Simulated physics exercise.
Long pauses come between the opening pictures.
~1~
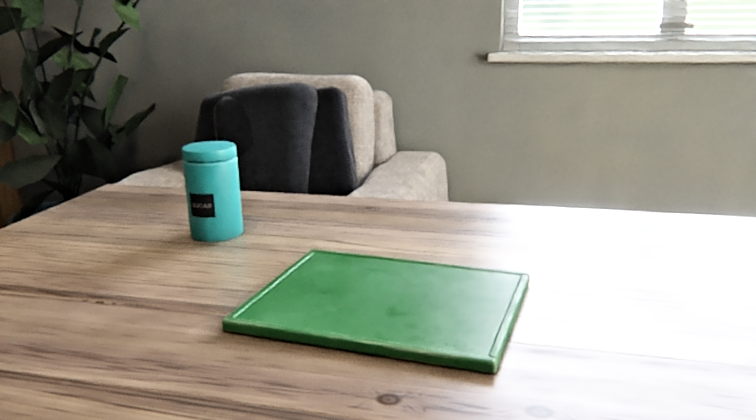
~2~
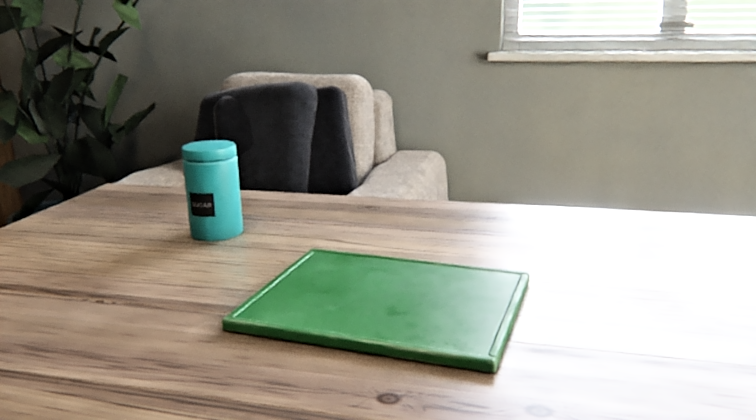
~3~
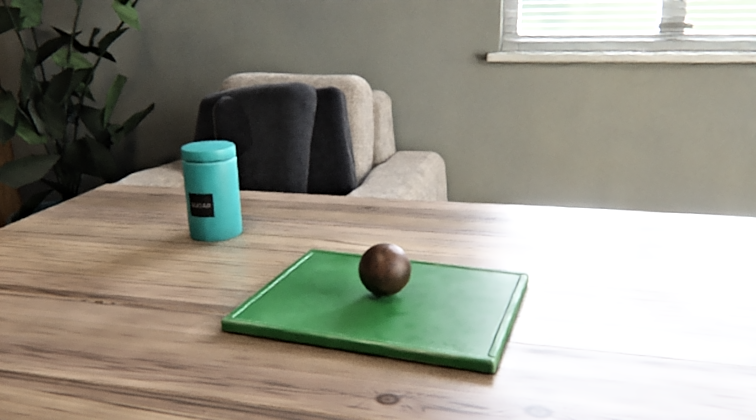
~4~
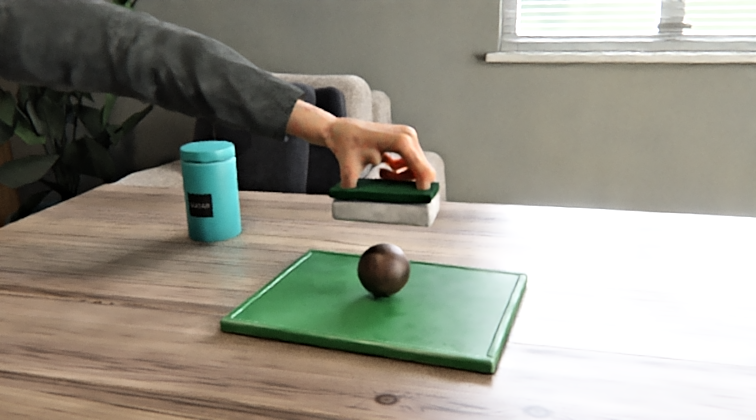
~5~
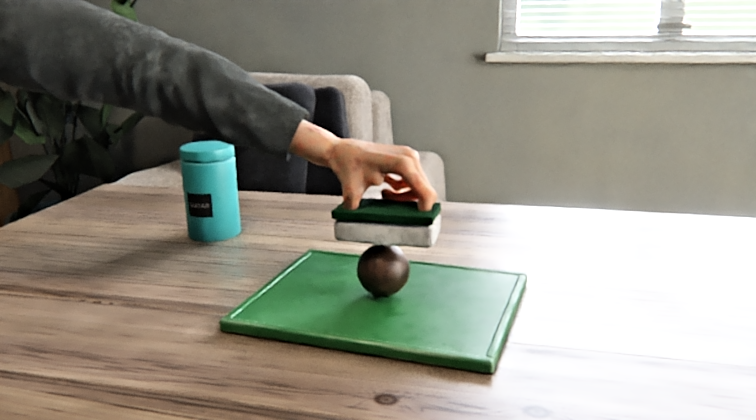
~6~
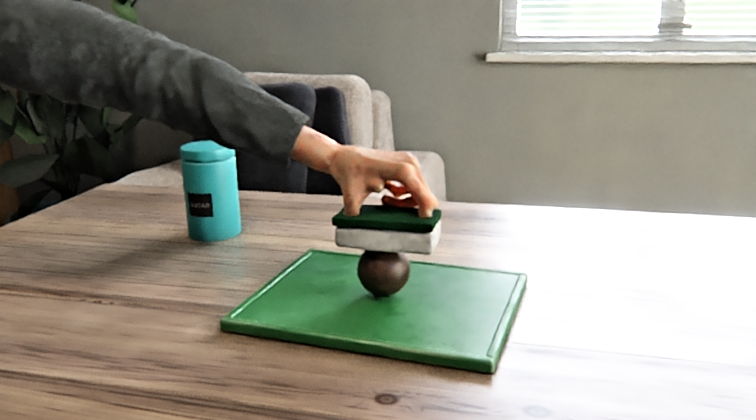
A brown ball appeared on the green tray near a turquoise jar, then a hand reached in from the left and lowered a white sponge with a green top onto the ball, keeping hold of it.
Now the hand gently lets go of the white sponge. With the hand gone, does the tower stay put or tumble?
Something topples.
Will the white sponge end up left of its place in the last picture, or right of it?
Rightward.
Then, 0.40 s past the last view, white sponge rocked 48° from its first pose near (427, 251).
Then, 1.20 s past the last view, white sponge now fallen.
Finally, fallen, white sponge; the other 3 still in place. Final places as the last picture's camera would see them, white sponge near (429, 259). The pile loses its balance.
